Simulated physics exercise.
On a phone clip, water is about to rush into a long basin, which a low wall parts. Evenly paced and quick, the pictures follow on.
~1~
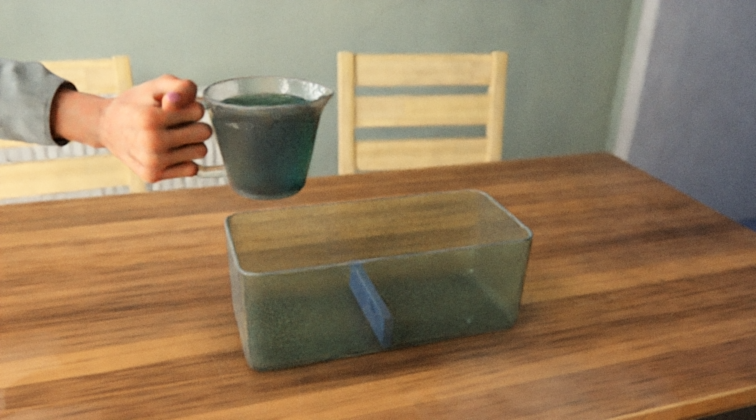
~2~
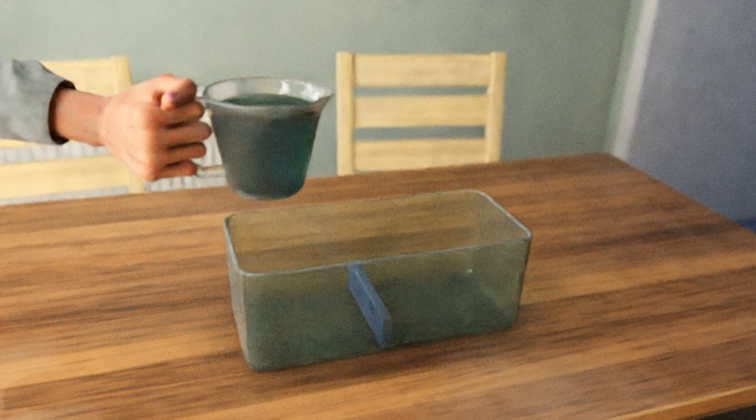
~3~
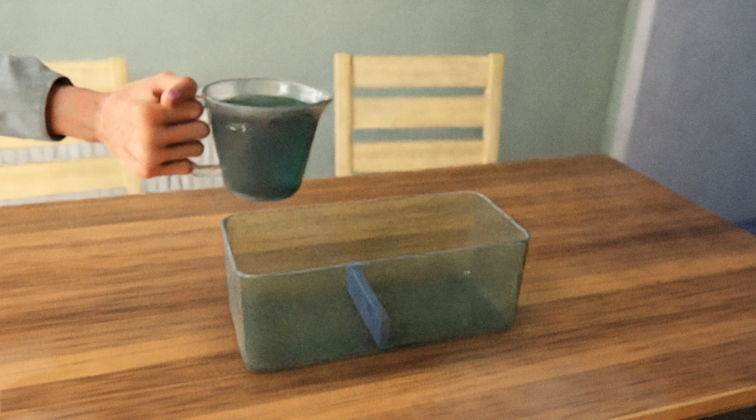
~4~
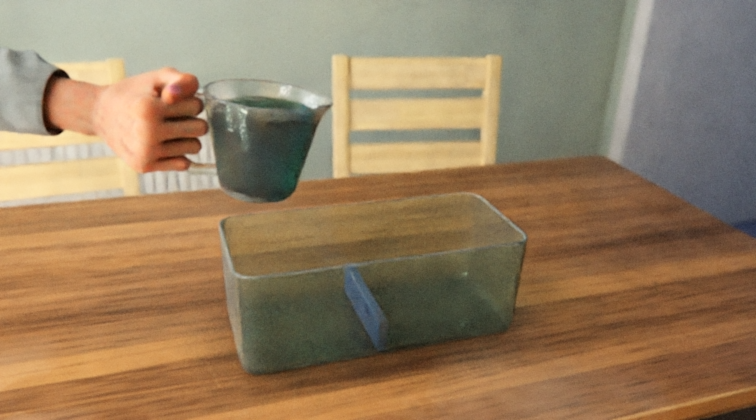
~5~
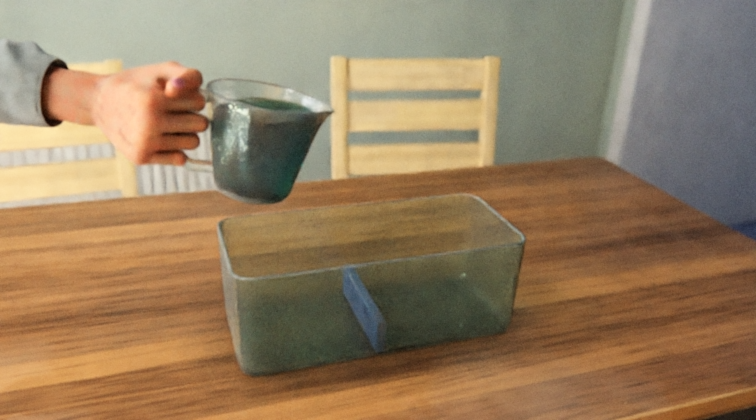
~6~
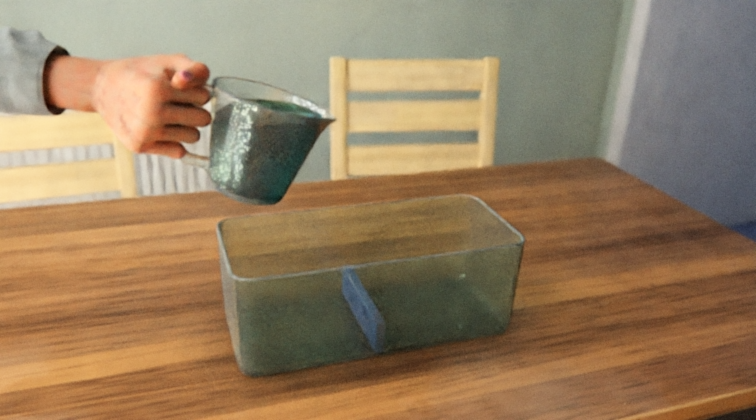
A hand in a grey sleeve grips the handle of a clear measuring cup of dark teal liquid at upper left, seen from slightly above a wooden table in a room with grey-green walls. Below sits a long, clear greenish basin with a low blue divider, and pale wooden chairs stand behind. The hand gradually tilts the cup rightward, its spout lowering slightly, while the view drifts very slightly.
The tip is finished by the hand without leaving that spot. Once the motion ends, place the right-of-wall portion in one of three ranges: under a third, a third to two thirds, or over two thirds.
Well, the amount right of the wall reaches a third without passing two thirds.
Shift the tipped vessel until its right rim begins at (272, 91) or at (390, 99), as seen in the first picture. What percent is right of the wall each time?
Estimate, first then second: 5 per cent and 95 per cent.
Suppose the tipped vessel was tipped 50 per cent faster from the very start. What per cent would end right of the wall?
Near 40 %.
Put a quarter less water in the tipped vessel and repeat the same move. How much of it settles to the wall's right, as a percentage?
It comes to near 35 per cent.
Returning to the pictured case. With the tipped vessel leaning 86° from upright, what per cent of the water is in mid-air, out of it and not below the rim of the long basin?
Share in flight: Approx. 25 %.
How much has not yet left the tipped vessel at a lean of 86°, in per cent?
I'd put it at some 50 in a hundred.
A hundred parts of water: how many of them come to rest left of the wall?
Close to 45 in a hundred.
A moment on, the tilt is 86° and 51 per cent is still to pour, 1 is left of the wall and 22 right of it.
Next, the tilt is 116° and 3 per cent is still to pour, 44 is left of the wall and 50 right of it.
Then the tilt is 117° and 0 per cent is still to pour, 47 is left of the wall and 51 right of it.
Later the tilt is 117° and 0 per cent is still to pour, 47 is left of the wall and 52 right of it.
Finally, 47 per cent lies left of the wall, 52 right of it and 1 outside.
